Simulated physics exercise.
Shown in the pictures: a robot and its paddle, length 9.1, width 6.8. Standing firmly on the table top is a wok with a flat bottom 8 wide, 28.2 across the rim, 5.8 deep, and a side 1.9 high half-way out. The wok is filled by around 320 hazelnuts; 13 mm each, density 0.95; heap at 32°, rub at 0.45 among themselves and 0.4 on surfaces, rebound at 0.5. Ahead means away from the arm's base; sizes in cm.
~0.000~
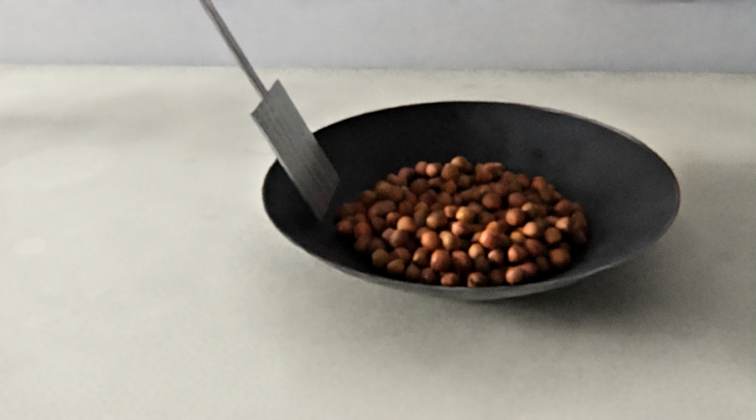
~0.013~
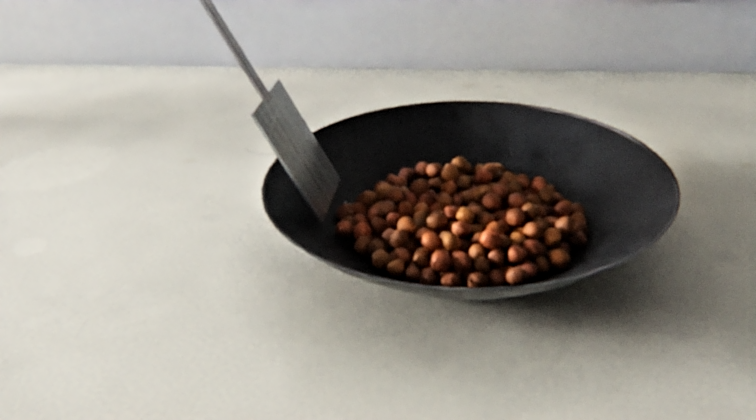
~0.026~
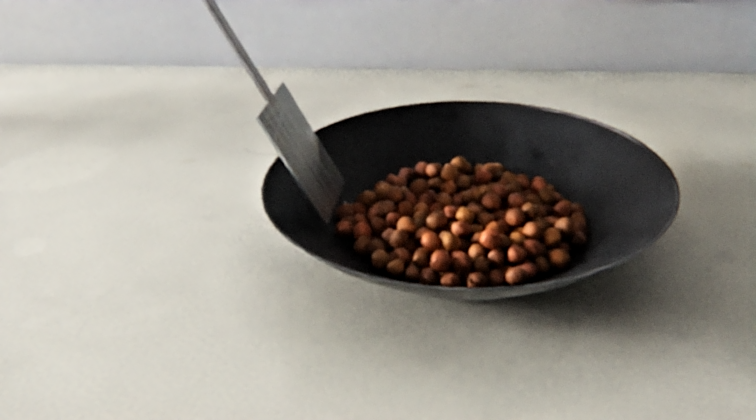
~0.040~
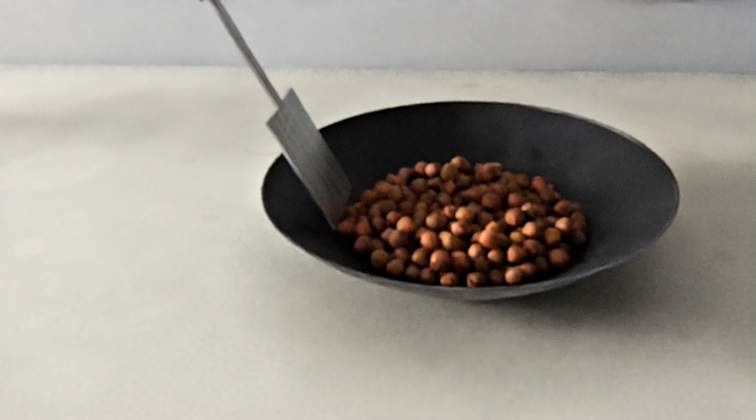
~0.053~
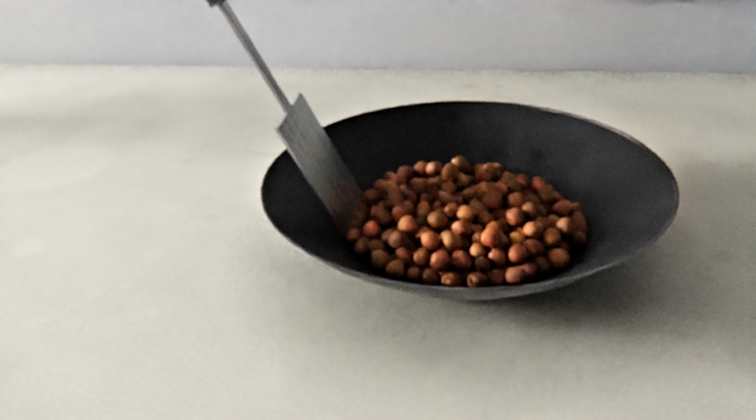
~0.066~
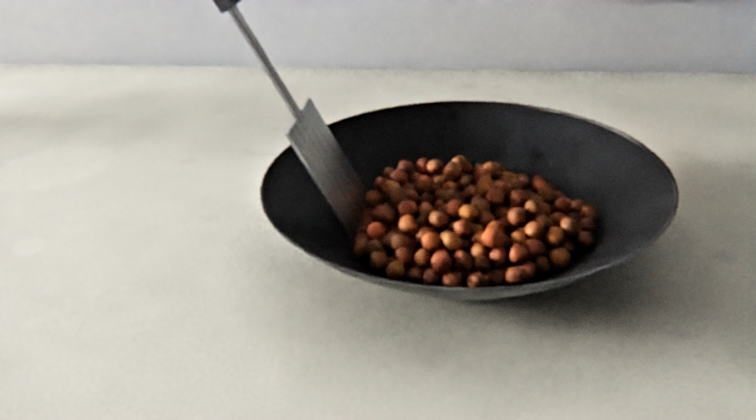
On a pale tabletop, a dark, wide wok holds a heap of reddish-brown nuts, with a flat metal paddle slanting into its left side. The paddle barely shifts at first, then slides slowly right and slightly down into the heap's left edge, nudging the nuts a little to the right.
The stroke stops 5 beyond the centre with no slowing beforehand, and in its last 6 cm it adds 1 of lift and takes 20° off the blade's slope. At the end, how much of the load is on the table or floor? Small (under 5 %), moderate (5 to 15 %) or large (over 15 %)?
Small.
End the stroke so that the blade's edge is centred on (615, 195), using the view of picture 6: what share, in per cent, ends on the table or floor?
Something close to 25 in a hundred.
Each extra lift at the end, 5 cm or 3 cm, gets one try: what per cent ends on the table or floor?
About 0 and 0 per cent.
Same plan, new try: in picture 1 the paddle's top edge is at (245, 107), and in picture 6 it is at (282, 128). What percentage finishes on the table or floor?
0 %.
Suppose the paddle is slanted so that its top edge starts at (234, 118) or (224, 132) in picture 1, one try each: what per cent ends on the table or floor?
About 0 and 0 per cent.
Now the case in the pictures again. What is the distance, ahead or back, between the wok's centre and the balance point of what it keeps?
It sits near 5.0 centimetres ahead of centre.
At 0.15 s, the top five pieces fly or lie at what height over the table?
I'd put them at about 5 centimetres above the table.
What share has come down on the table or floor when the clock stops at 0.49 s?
Some 0 per cent of the load.
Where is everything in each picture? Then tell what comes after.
The paddle top edge at (264, 95), sloping 63°; upper third of the load around (463, 213), from x 345 to 580, top at y 165; 319 in the wok, in the first frame.
The paddle top edge at (265, 96), sloping 63°; upper third of the load around (463, 213), from x 345 to 580, top at y 165, in the second frame.
The paddle top edge at (270, 99), sloping 63°; upper third of the load around (462, 213), from x 345 to 580, top at y 165, in the third frame.
The paddle top edge at (279, 104), sloping 63°; upper third of the load around (462, 212), from x 345 to 580, top at y 165, in the fourth frame.
The paddle top edge at (288, 110), sloping 63°; upper third of the load around (463, 211), from x 355 to 580, top at y 165, in the fifth frame.
The paddle top edge at (298, 115), sloping 63°; upper third of the load around (466, 210), from x 365 to 590, top at y 165; 319 in the wok, in the sixth frame.
After 0.15 s, sloping 63°, highest piece 5 above the table; 319 in the wok.
After 0.24 s, sloping 54°, highest piece 6 above the table; 319 in the wok.
After 0.49 s, sloping 43°, highest piece 6 above the table; 317 in the wok, 2 on the table or floor.
After 1.54 s, sloping 43°, highest piece 6 above the table; 317 in the wok, 2 on the table or floor.
In the end, 317 in the wok, 2 on the table or floor. That is 1 % on the table or floor.
